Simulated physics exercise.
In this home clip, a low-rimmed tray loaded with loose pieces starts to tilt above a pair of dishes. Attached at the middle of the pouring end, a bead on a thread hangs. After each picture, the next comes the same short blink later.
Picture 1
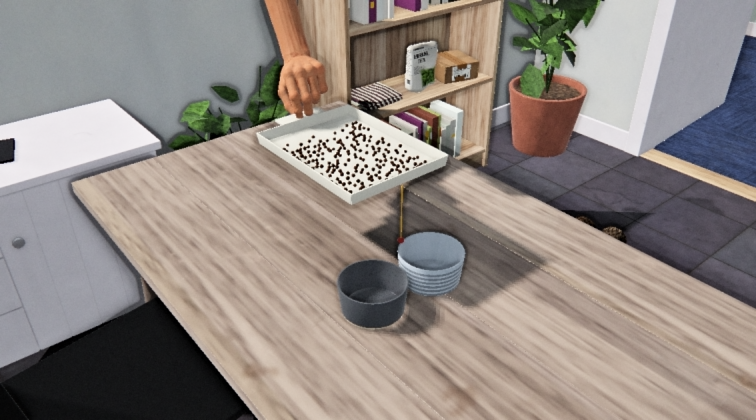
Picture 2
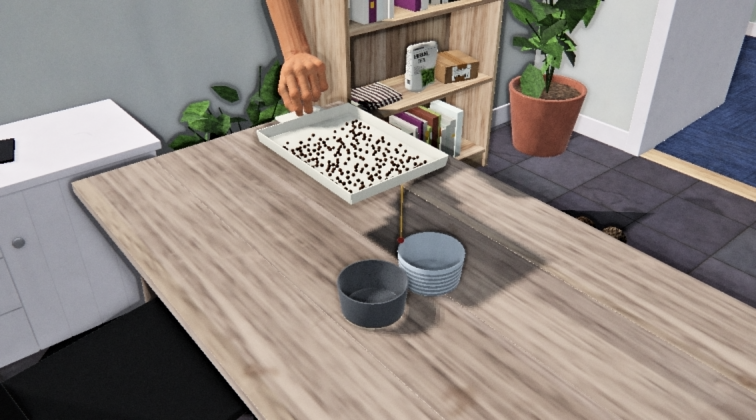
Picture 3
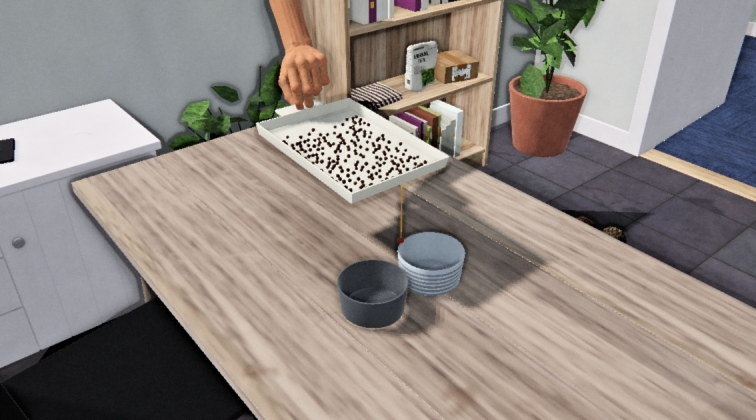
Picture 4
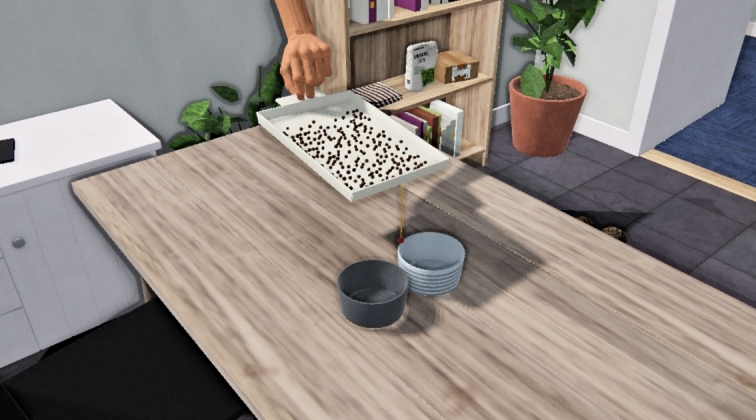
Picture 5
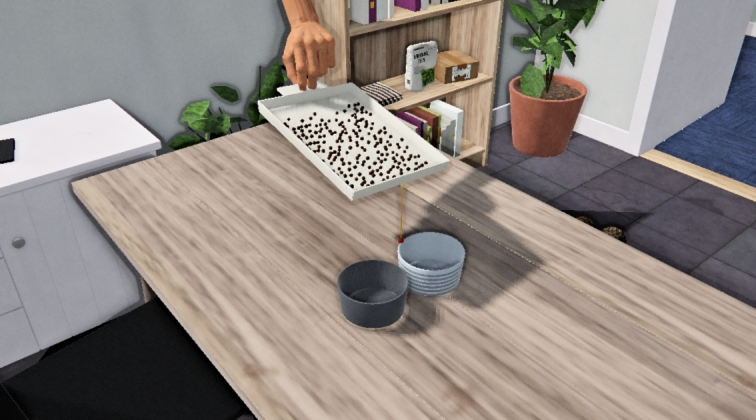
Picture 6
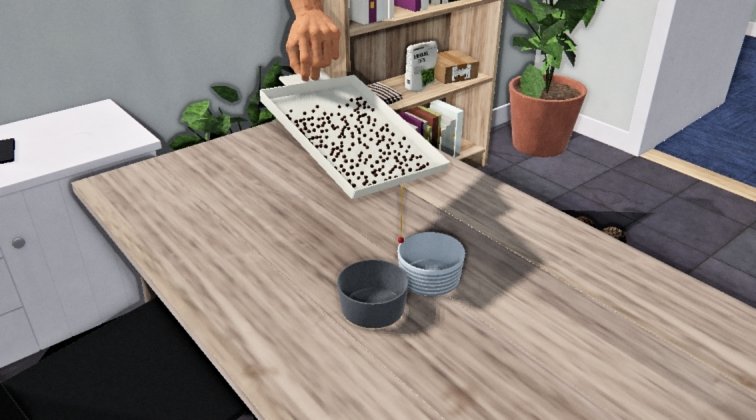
A hand gradually raising the far end of a white tray of small dark berries above two bowls on a wooden table.
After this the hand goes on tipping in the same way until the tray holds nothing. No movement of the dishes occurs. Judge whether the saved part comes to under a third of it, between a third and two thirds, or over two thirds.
The saved part comes to between a third and two thirds of it.
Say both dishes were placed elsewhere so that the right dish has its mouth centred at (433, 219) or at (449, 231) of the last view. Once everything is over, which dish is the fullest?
The one on the right side, then the one on the right side.
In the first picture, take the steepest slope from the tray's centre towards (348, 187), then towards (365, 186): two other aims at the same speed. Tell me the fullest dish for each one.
The leftmost dish, then the leftmost dish.
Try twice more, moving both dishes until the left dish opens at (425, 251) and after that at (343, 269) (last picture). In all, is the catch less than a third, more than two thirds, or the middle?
Try one: Between a third and two thirds. Try two: Less than a third.
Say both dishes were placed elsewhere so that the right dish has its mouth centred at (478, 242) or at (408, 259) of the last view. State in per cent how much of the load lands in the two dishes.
Some 30 percent in the first case, 20 percent in the second.
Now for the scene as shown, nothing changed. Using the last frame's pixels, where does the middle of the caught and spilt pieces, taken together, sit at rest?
About pixel (438, 267).
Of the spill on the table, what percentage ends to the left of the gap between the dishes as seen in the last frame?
That's about 10 per cent of the spill.
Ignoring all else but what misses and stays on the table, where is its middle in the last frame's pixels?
Their middle ends up at roughly (459, 247).
Shortly afterwards, tray tipped steeply; all but a few on the tray; only a few in the right dish; only a few outside both; a little in the air.
Next, tray tipped past a quarter turn; the bulk on the tray; a little in the right dish; a little outside both; a little in the air.
Some moments later, tray tipped past a quarter turn; near half in the right dish; near half outside both.
In the end, tray tipped past a quarter turn; none at all in the left dish; near half in the right dish; near half outside both.
